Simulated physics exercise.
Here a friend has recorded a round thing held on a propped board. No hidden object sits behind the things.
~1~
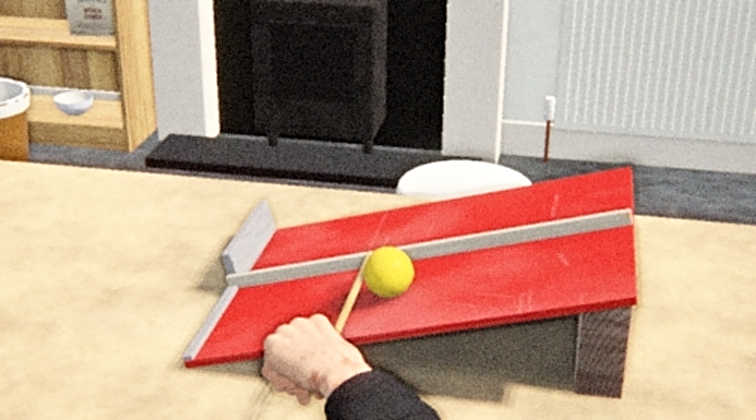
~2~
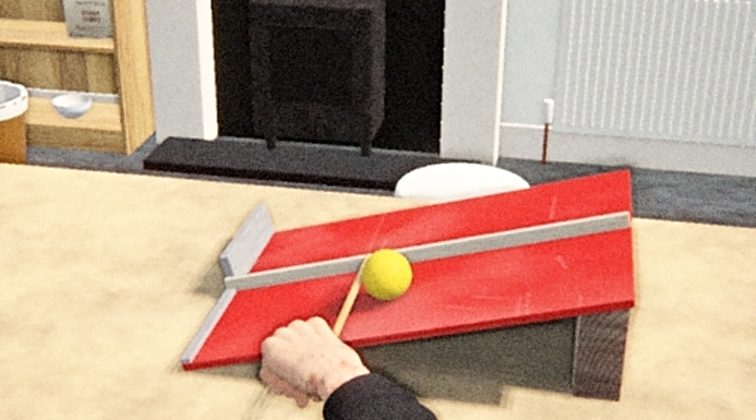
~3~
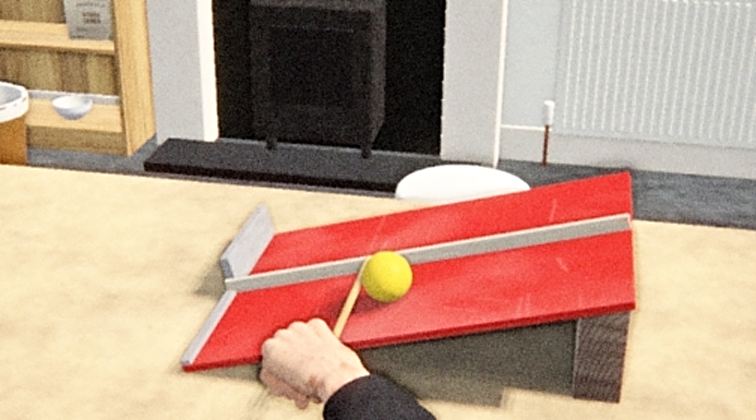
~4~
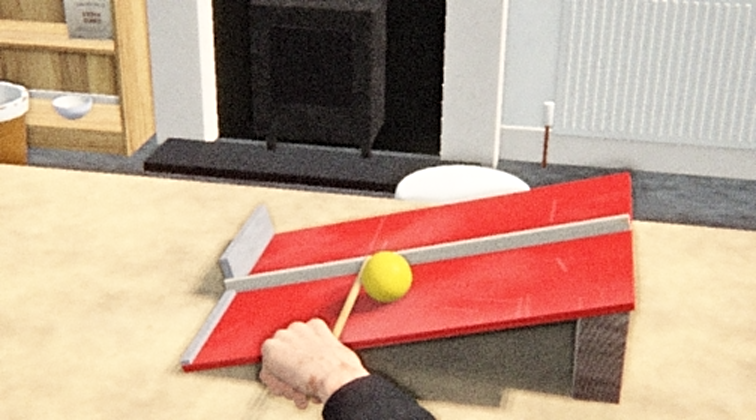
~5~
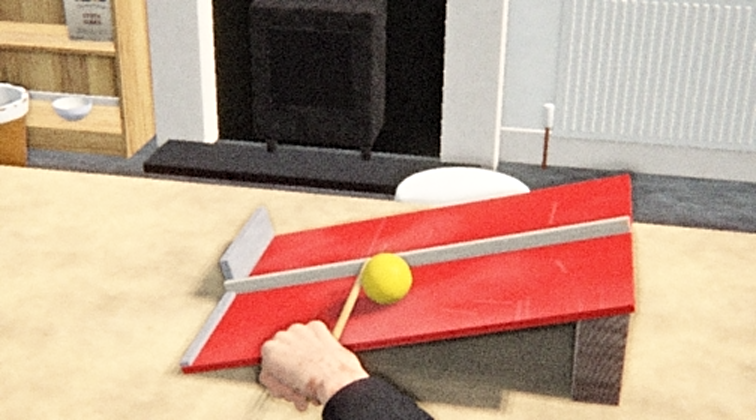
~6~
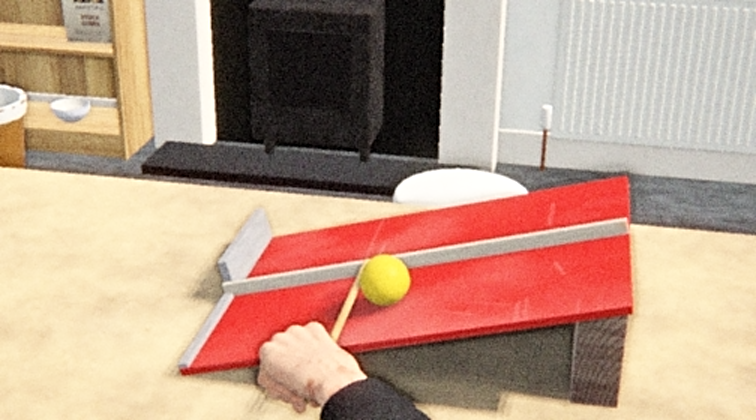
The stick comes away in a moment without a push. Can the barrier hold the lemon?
I think it's going to make it past the strip.
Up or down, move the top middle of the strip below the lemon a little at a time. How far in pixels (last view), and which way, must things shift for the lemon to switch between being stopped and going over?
You'd need to go up by roughly 8 pixels to hit the edge.
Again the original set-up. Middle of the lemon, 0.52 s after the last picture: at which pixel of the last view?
Its centre should be around (233, 305).
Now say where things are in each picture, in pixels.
In the first frame, held back by the stick; lemon (388, 273); board (417, 245).
In the second frame, held back by the stick; lemon (386, 275); board (416, 248).
In the third frame, held back by the stick; lemon (387, 277); board (416, 249).
In the fourth frame, held back by the stick; lemon (386, 277); board (416, 250).
In the fifth frame, held back by the stick; lemon (386, 279); board (416, 252).
In the sixth frame, held back by the stick; lemon (385, 281); board (414, 253).
Then, 0.52 s after the last picture, lemon rolling on the board near (233, 305).
Then, 0.98 s after the last picture, lemon off the board.
By the end, the lemon goes over the end.
